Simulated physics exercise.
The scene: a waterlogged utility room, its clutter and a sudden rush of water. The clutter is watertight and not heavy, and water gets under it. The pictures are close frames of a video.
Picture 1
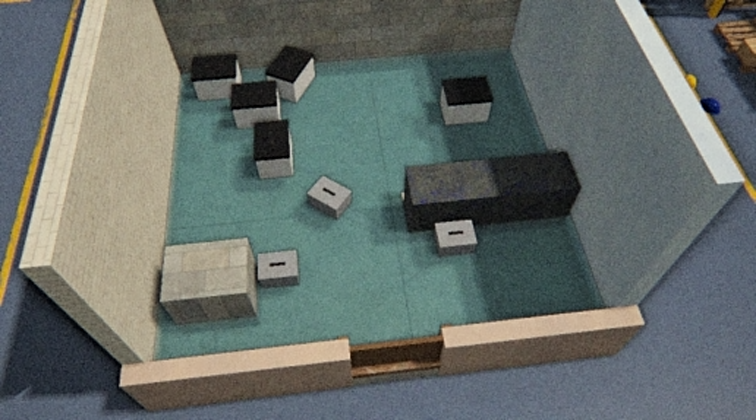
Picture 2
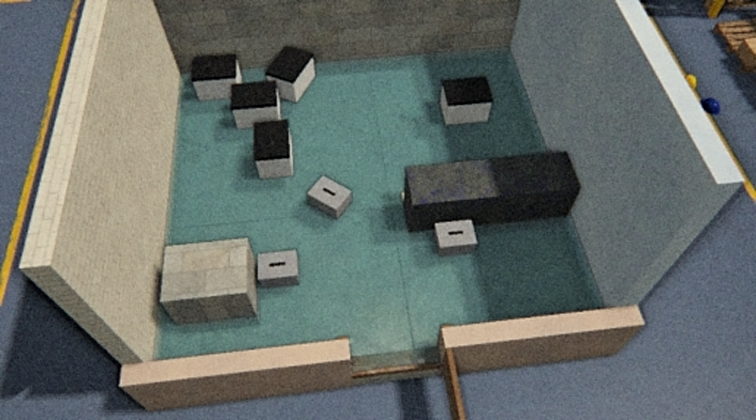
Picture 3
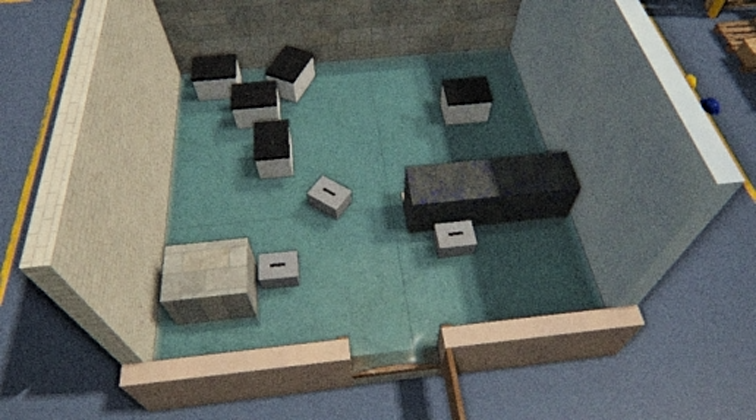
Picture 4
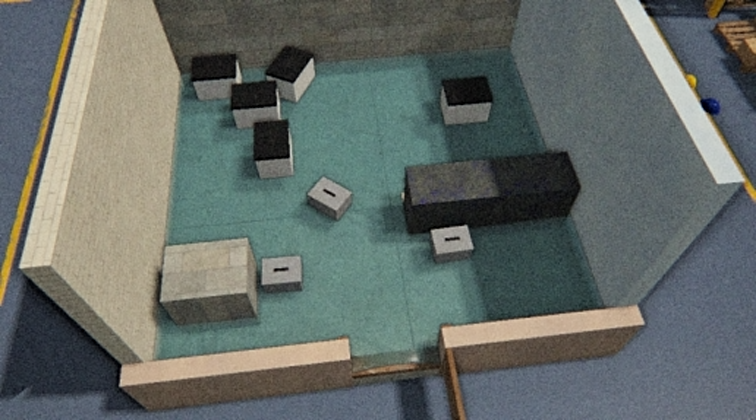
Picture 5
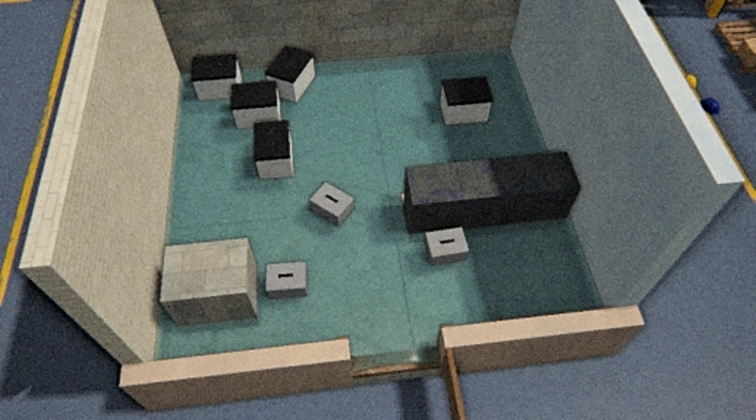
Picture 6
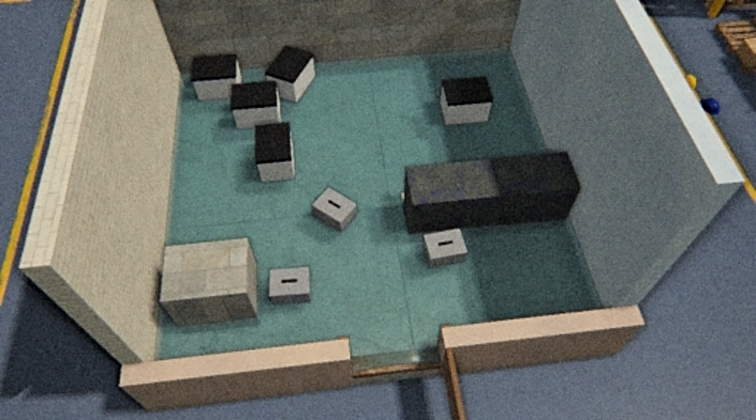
In a walled room with a wet blue-green floor, the low brown gate at the front swung open, and then a few small grey boxes drifted slightly while the larger blocks stayed put.
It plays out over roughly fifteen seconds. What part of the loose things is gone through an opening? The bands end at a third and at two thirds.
That comes to between one and two thirds.
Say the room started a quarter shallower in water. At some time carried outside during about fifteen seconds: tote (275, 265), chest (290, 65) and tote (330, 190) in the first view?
In turn: Carried outside, stays, washed out.
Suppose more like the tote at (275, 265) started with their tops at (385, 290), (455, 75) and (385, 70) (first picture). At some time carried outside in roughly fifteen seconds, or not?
In turn: Through, no, still in.
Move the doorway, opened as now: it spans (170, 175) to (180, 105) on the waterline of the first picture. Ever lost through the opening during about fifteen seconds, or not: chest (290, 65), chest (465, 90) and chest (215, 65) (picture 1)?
One after the other: Through, no, out.
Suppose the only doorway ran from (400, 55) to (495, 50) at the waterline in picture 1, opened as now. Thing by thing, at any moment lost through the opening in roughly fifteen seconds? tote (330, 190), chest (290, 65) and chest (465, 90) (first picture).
In turn: Gone, through, washed out.
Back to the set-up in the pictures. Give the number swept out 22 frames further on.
2 of them.
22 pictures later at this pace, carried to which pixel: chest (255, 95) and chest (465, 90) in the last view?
Roughly at (250, 133) and (446, 110).
A moment on, 0 of 8 are out; 8 afloat.
Next, 2 of 8 are out; 6 afloat.
Later, 2 of 8 are out; 6 afloat.
In the end, 4 of 8 are out; 4 afloat.
